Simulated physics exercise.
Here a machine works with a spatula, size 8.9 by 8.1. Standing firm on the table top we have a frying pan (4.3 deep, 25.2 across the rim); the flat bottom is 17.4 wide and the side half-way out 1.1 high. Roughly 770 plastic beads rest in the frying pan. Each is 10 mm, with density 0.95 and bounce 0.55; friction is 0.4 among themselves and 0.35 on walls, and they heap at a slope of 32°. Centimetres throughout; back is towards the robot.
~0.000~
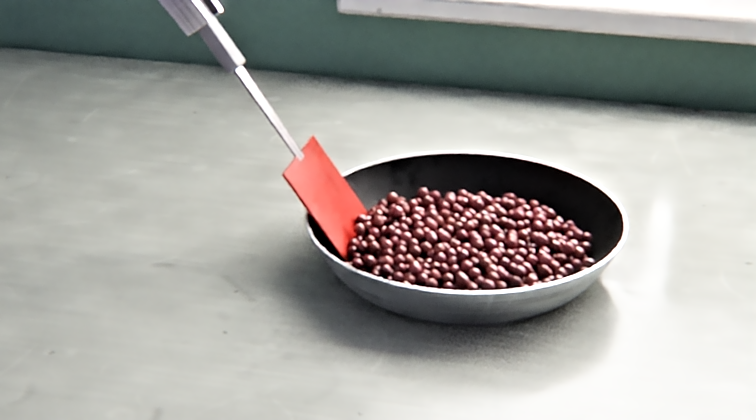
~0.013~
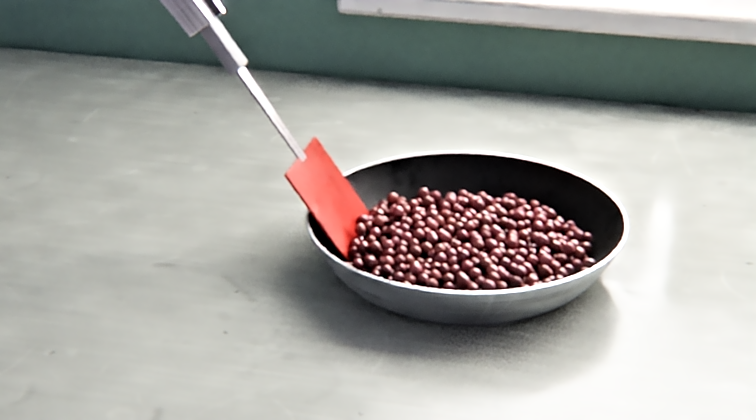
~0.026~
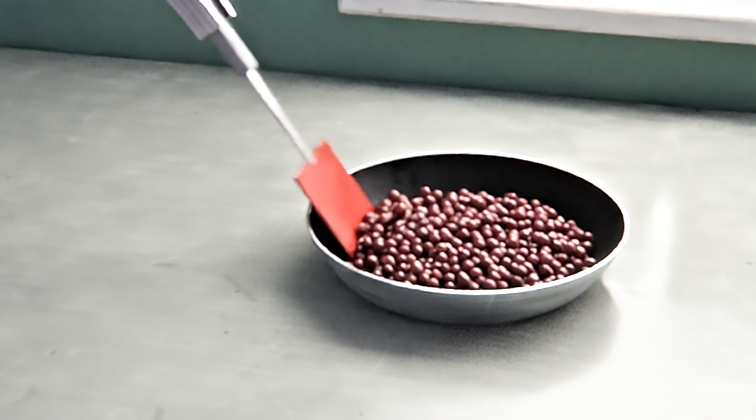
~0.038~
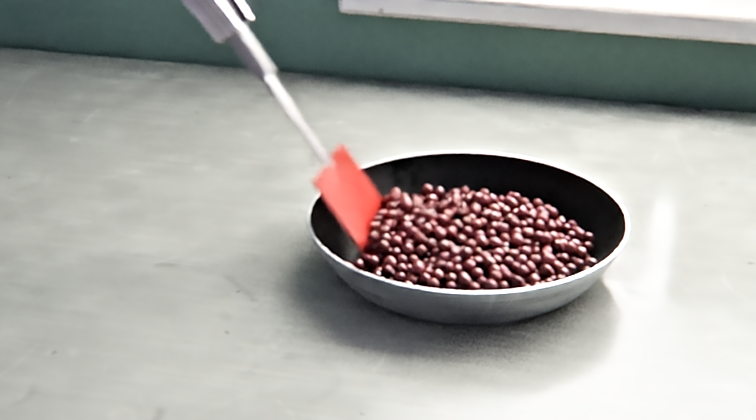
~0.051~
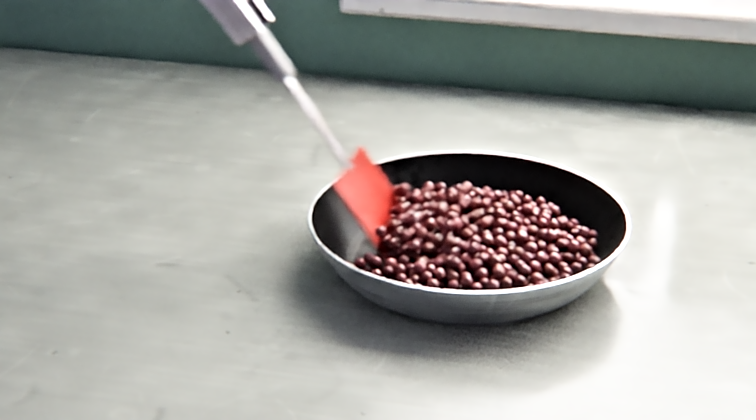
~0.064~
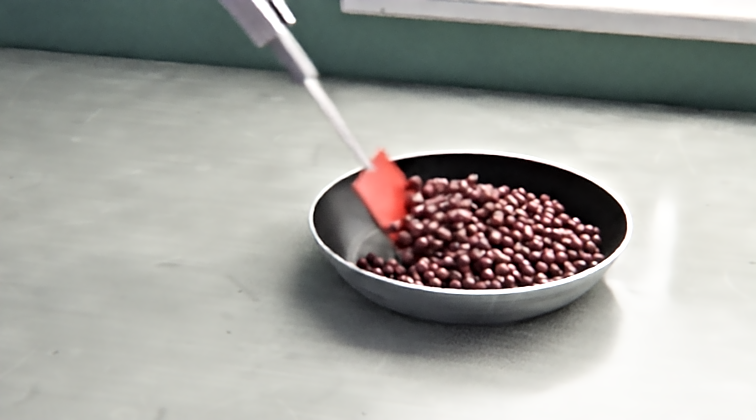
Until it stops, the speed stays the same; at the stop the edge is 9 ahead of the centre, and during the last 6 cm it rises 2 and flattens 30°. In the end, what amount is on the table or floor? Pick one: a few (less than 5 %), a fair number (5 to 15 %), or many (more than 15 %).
Many, more than 15 %.
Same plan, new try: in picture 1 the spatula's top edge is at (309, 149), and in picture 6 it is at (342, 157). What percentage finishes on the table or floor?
It comes to something like 10 %, give or take.
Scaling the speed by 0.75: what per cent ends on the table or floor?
I'd put it at about 20 per cent.
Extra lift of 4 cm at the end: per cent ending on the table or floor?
You'd expect near 25 percent of it there.
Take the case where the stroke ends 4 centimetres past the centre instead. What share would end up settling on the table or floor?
Then the share is near 5 in a hundred.
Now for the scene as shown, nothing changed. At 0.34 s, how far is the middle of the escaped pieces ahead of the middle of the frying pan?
Around 18 centimetres ahead.
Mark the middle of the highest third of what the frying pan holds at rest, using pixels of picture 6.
Pixel estimate: About (549, 245).
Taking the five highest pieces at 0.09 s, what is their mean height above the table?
Height: Approx. 7 cm.
After 0.09 s, sloping 55°, highest piece 7 above the table; 769 in the frying pan.
After 0.13 s, sloping 47°, highest piece 8 above the table; 769 in the frying pan.
After 0.34 s, sloping 25°, highest piece 12 above the table; 586 in the frying pan, 145 on the table or floor, 38 on the blade or in flight.
After 1.39 s, sloping 25°, highest piece 4 above the table; 586 in the frying pan, 183 on the table or floor.
In the end, 586 in the frying pan, 183 on the table or floor. That is 24 % on the table or floor.
